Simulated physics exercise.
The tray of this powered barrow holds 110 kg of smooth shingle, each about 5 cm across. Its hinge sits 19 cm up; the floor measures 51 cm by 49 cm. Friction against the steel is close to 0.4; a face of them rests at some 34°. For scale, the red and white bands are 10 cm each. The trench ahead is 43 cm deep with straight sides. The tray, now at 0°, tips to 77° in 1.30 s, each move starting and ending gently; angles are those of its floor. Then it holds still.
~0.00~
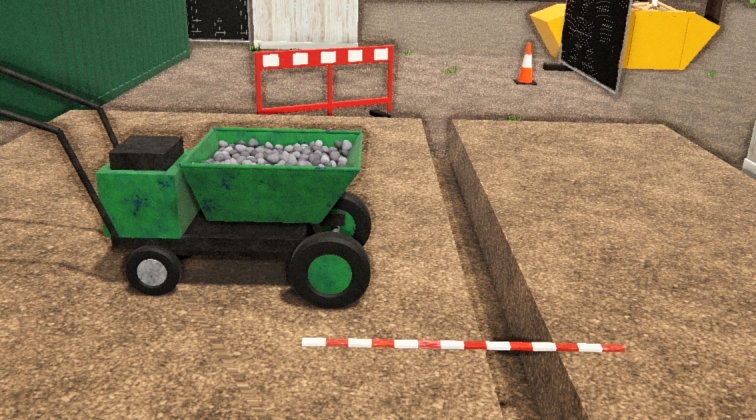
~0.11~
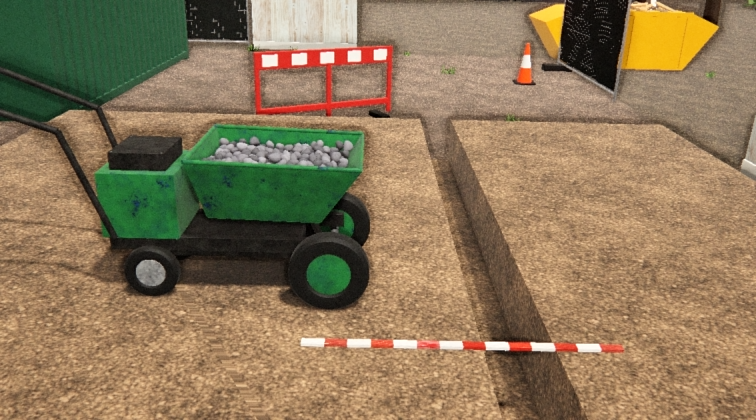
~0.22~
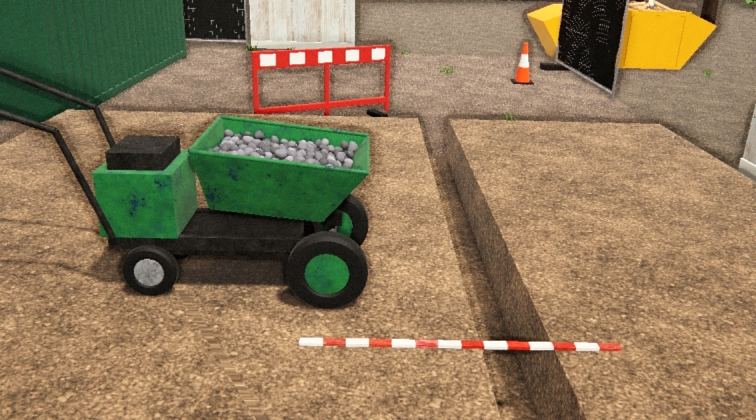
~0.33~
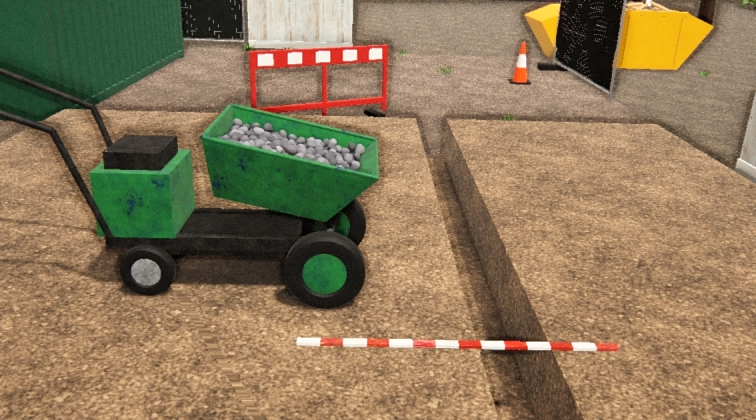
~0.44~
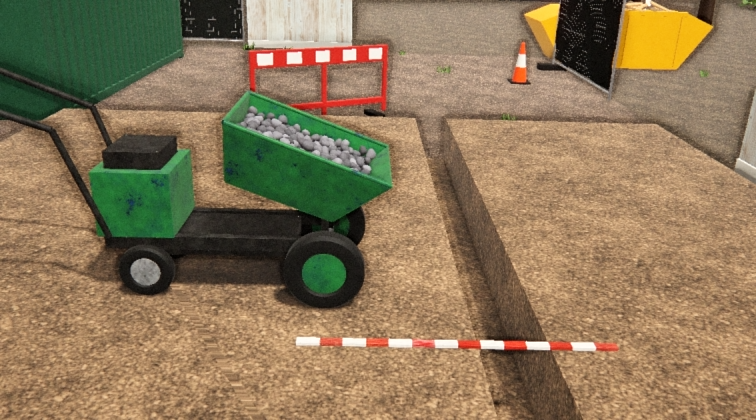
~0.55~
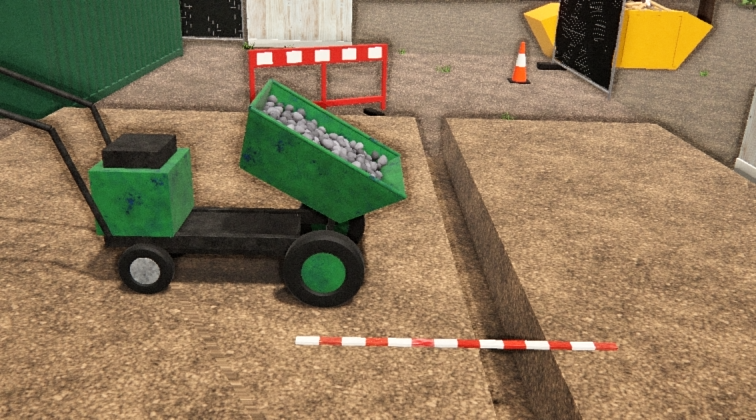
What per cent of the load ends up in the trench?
Roughly 91 per cent ends in the trench.
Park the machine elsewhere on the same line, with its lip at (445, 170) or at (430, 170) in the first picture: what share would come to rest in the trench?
First some 30, then 50 per cent.
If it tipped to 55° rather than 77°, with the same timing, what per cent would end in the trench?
In that case some 35 per cent.
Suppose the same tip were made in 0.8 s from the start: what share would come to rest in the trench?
Then about 90 per cent.
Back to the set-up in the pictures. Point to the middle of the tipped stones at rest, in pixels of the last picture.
Near (484, 336).
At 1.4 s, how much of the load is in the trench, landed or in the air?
About 50 per cent by then.
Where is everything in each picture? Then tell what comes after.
The tray is at 0°, its lip at (359, 170); the top of the load is at (276, 151), in the first frame.
Lip at (361, 171), floor tilted 2°, highest stones at (264, 152); the stones move at 0.2 m/s on average, in the second frame.
The tray is at 6°, its lip at (368, 173); the top of the load is at (249, 142); the stones move at 0.4 m/s on average, in the third frame.
The tray is at 12°, its lip at (378, 178); the top of the load is at (247, 132); the stones move at 0.6 m/s on average, in the fourth frame.
Lip at (392, 187), floor tilted 21°, highest stones at (257, 121); the stones move at 0.7 m/s on average, in the fifth frame.
Lip at (406, 198), floor tilted 30°, highest stones at (275, 111); the stones move at 0.8 m/s on average, in the sixth frame.
After 1.0 s the floor is at 65°; 99 % in the tray, 1 % short of the trench; the foremost stones are at (447, 228).
After 1.4 s the floor is at 77°; 38 % in the tray, 11 % short of the trench, 50 % in the trench; the foremost stones are at (513, 329).
After 1.8 s the floor is at 77°; 12 % in the tray, 13 % short of the trench, 75 % in the trench; the foremost stones are at (504, 324).
After 3.7 s the floor is at 77°; 0 % in the tray, 9 % short of the trench, 91 % in the trench; the foremost stones are at (518, 324).
